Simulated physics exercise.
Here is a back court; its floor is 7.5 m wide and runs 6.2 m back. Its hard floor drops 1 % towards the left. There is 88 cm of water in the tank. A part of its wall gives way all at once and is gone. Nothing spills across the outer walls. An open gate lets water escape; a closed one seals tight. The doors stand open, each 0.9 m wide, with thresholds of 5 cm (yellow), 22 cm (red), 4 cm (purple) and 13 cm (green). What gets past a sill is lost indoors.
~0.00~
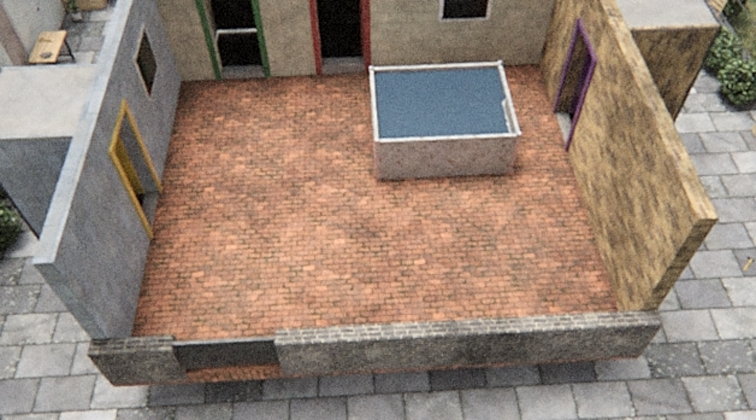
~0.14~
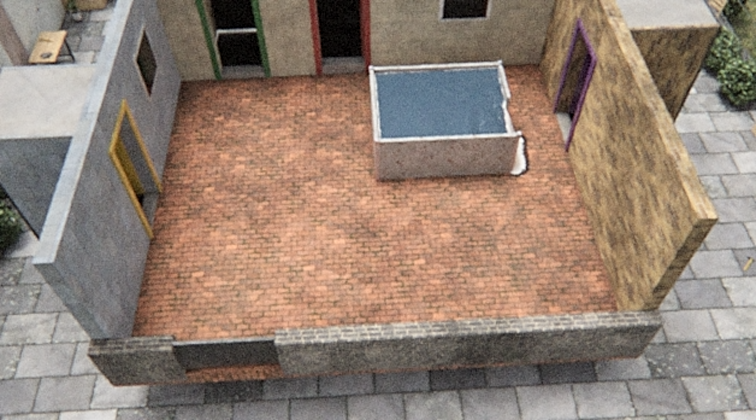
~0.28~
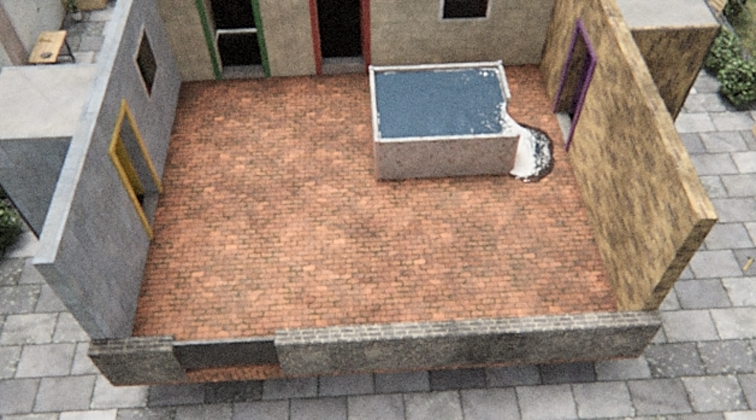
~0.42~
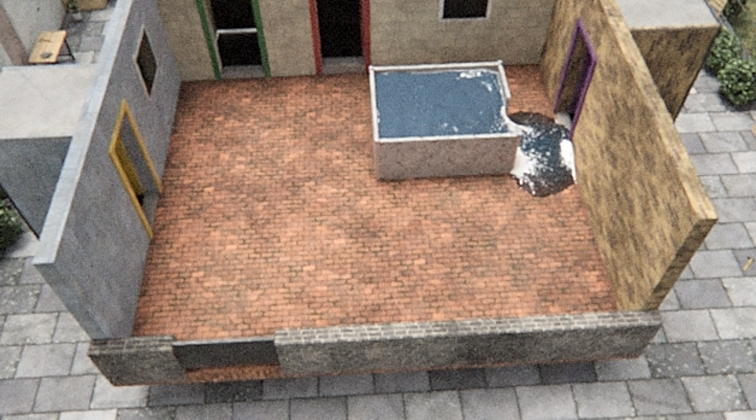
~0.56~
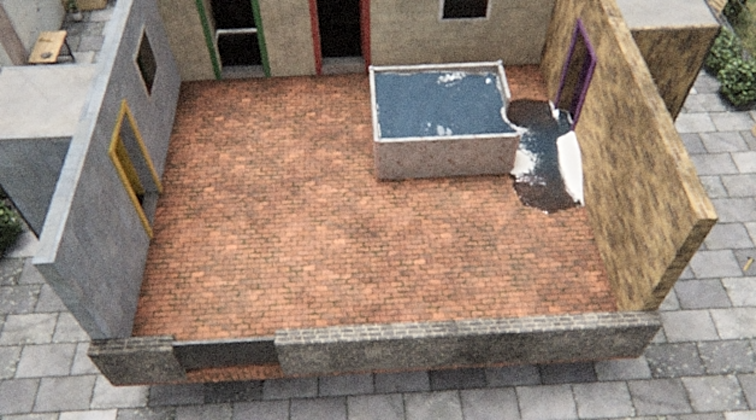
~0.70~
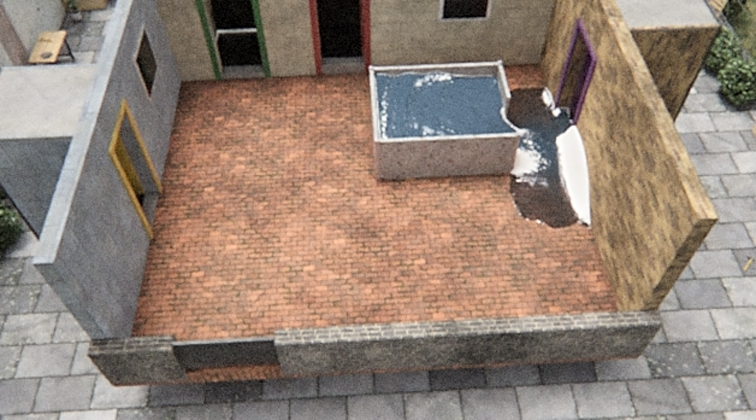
At the start, still water fills a raised tank in a walled brick courtyard with yellow, green, red and purple door surrounds. Part of the tank's right side gives way, and water pours through the gap onto the bricks. The dark pool widens to the right-hand wall, then spreads along it towards the viewer, edged with white foam.
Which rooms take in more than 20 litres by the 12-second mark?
Within that time: At the yellow door it exceeds the limit; at the red door it keeps below the limit; at the purple door it exceeds the limit; at the green door it stays under the limit.
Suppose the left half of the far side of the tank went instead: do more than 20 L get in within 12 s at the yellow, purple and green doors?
Then: Yellow past it, purple past it, green not over.
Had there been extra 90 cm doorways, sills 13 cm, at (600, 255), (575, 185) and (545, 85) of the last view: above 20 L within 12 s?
In turn: Under, above, under.
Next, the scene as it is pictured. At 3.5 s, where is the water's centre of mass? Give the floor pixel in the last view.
Around (468, 177).
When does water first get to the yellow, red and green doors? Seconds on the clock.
Yellow 5.0 s, red 3.8 s, green 5.5 s.
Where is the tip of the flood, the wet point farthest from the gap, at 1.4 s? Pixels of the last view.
Near (622, 333).
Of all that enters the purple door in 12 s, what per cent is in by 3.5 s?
Some 60 per cent by then.
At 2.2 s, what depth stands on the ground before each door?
Depths in cm: Yellow 0, red 0, purple 29, green 0.
After 1.4 s water covers 15 % of the floor and is deepest (58 cm) near (556, 157); yellow door not reached, red door not reached, purple door 32 cm at the sill, 238 L in, green door not reached.
After 2.2 s water covers 20 % of the floor and is deepest (47 cm) near (556, 157); yellow door not reached, red door not reached, purple door 29 cm at the sill, 481 L in, green door not reached.
After 3.5 s water covers 40 % of the floor and is deepest (34 cm) near (556, 157); yellow door not reached, red door not reached, purple door 22 cm at the sill, 719 L in, green door not reached.
After 7.0 s water covers 85 % of the floor and is deepest (19 cm) near (556, 157); yellow door 9 cm at the sill, 9 L in, red door 4 cm at the sill, 0 L in, purple door 13 cm at the sill, 1026 L in, green door 3 cm at the sill, 0 L in.
After 12.0 s water covers 95 % of the floor and is deepest (12 cm) near (179, 97); yellow door 8 cm at the sill, 40 L in, red door 6 cm at the sill, 0 L in, purple door 8 cm at the sill, 1150 L in, green door 9 cm at the sill, 0 L in.
